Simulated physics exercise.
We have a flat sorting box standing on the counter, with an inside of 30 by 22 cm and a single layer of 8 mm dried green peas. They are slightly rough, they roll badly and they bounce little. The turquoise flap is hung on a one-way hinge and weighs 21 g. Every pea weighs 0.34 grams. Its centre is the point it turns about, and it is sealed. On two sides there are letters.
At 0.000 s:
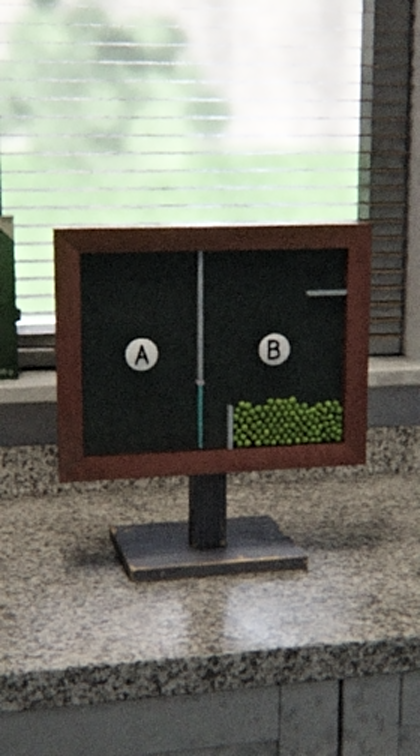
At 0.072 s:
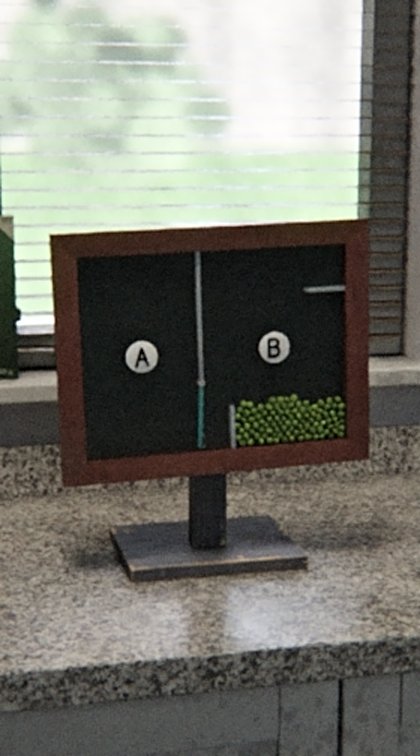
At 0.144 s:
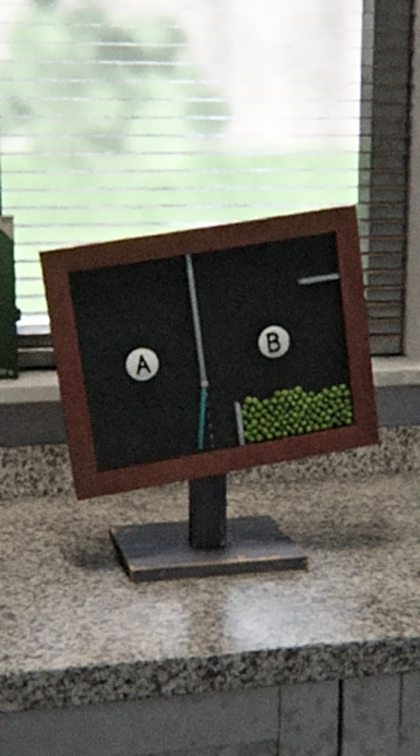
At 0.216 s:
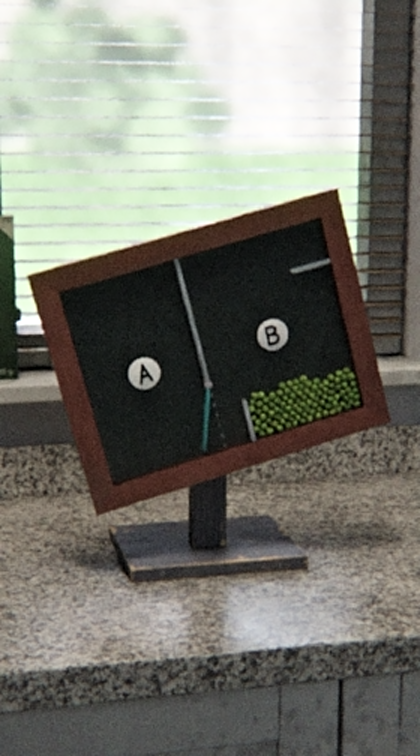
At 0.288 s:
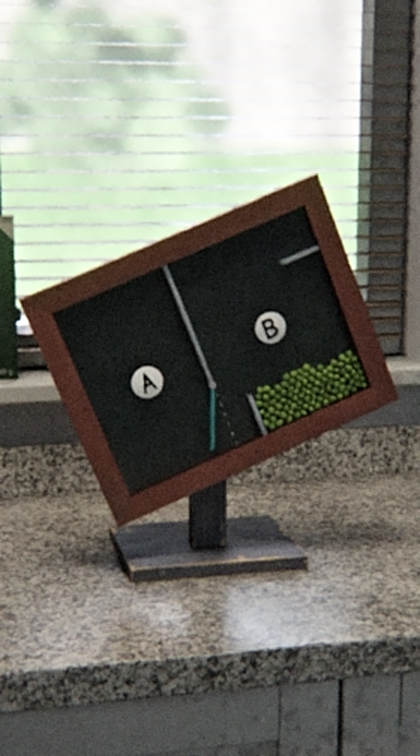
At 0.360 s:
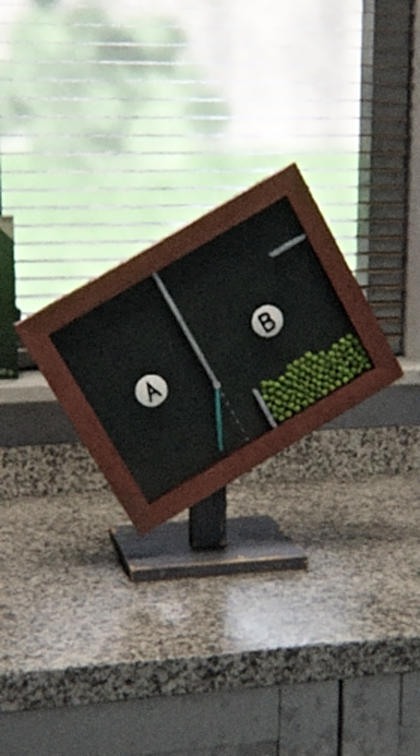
A framed box on a stand, marked A and B, tilted steadily anticlockwise on the counter, while the green peas stayed piled in its lower right corner and the turquoise flap hung nearly straight down.
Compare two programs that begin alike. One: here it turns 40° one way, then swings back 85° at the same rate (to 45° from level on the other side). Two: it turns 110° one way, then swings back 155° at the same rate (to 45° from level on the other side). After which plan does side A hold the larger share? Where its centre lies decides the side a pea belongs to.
Choice: The closing option.
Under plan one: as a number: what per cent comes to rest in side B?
Some 100 per cent.
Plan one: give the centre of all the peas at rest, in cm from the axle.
Offset approx. 1 cm right, 13 cm below.
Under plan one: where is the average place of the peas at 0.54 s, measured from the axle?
12 cm right, 1 cm below.
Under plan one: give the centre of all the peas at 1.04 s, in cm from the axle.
About 8 cm right and 9 cm below.
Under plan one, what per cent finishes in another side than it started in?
I'd say something like 0 percent.
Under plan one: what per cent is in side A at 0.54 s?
Roughly 0 %.
Plan one. 0.54 s, it stands 40° anticlockwise; the peas' middle is 12 cm right of and 1 cm below the centre; B 100 %; turquoise flap open 37°.
After 1.04 s, it stands 3° clockwise; the peas' middle is 8 cm right of and 9 cm below the centre; B 100 %; turquoise flap shut.
After 1.53 s, it stands 45° clockwise; the peas' middle is in line with and 12 cm below the centre; B 100 %; turquoise flap shut.
Settled by 2.5 s, it stands 45° clockwise; A 0 %, B 100 %; turquoise flap shut.
Plan two would end with A 75 %, B 25 %.
